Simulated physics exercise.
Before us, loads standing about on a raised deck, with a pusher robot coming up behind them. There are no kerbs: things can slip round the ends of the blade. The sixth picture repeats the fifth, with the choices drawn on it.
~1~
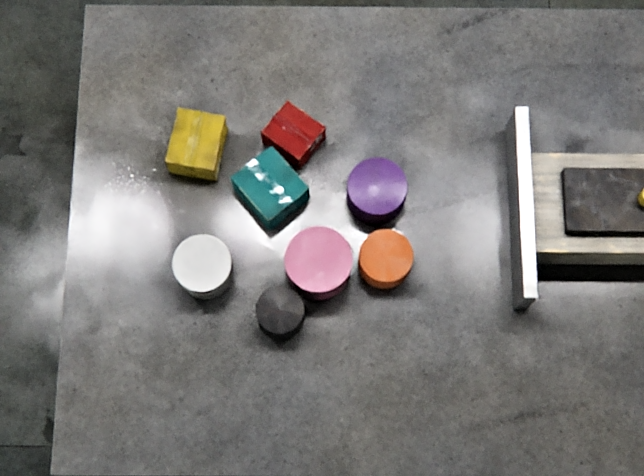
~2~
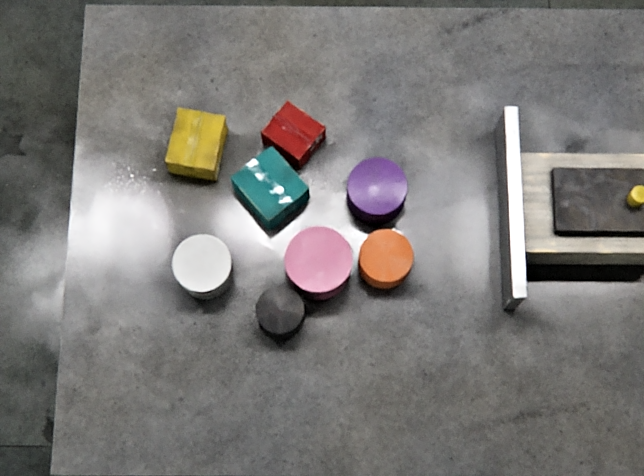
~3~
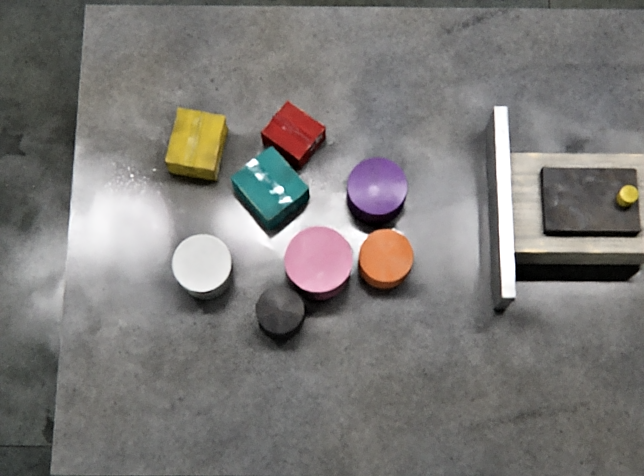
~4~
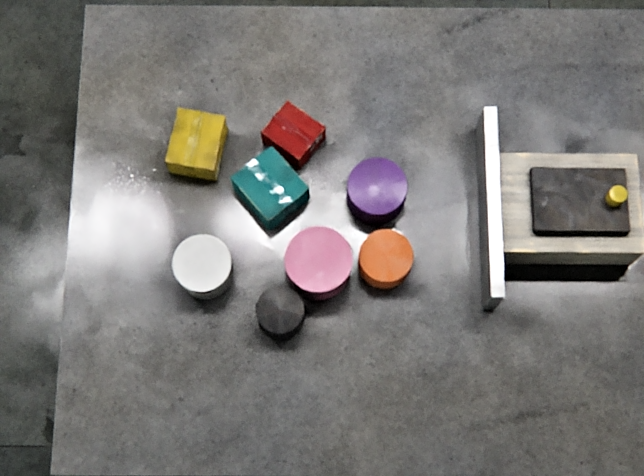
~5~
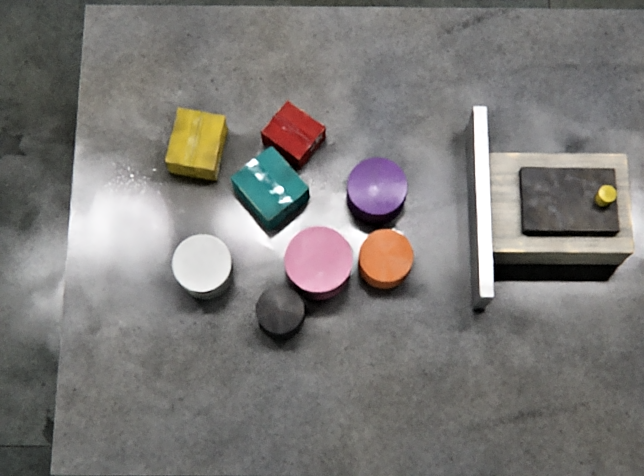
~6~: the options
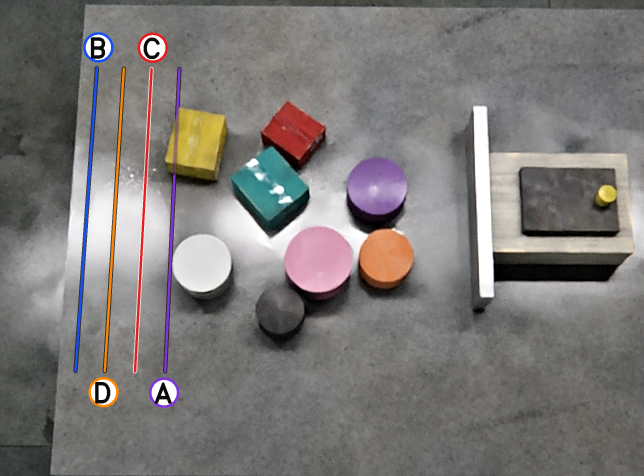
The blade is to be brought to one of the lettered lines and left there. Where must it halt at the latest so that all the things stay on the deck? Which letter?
As far as mark A.
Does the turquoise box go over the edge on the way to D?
Yes.
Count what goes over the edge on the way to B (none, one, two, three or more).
By then, three or more.
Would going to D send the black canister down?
By then, no.
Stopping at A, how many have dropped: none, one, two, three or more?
In all, none.
On the marked copy, A at (173, 214); B at (87, 213); C at (144, 214); D at (115, 214).
Following A. Soon after the start, robot (449, 199); turquoise box (264, 187); pink pail (278, 257).
Later, robot (337, 198); white pail (124, 297); turquoise box (170, 207).
In the end, robot (250, 198); white pail (69, 309); turquoise box (88, 220); nothing has fallen.
As for the rest, B drops the purple canister, white pail, red parcel, orange canister, yellow box and turquoise box; C drops the white pail, yellow box and turquoise box; D drops the white pail, yellow box and turquoise box.
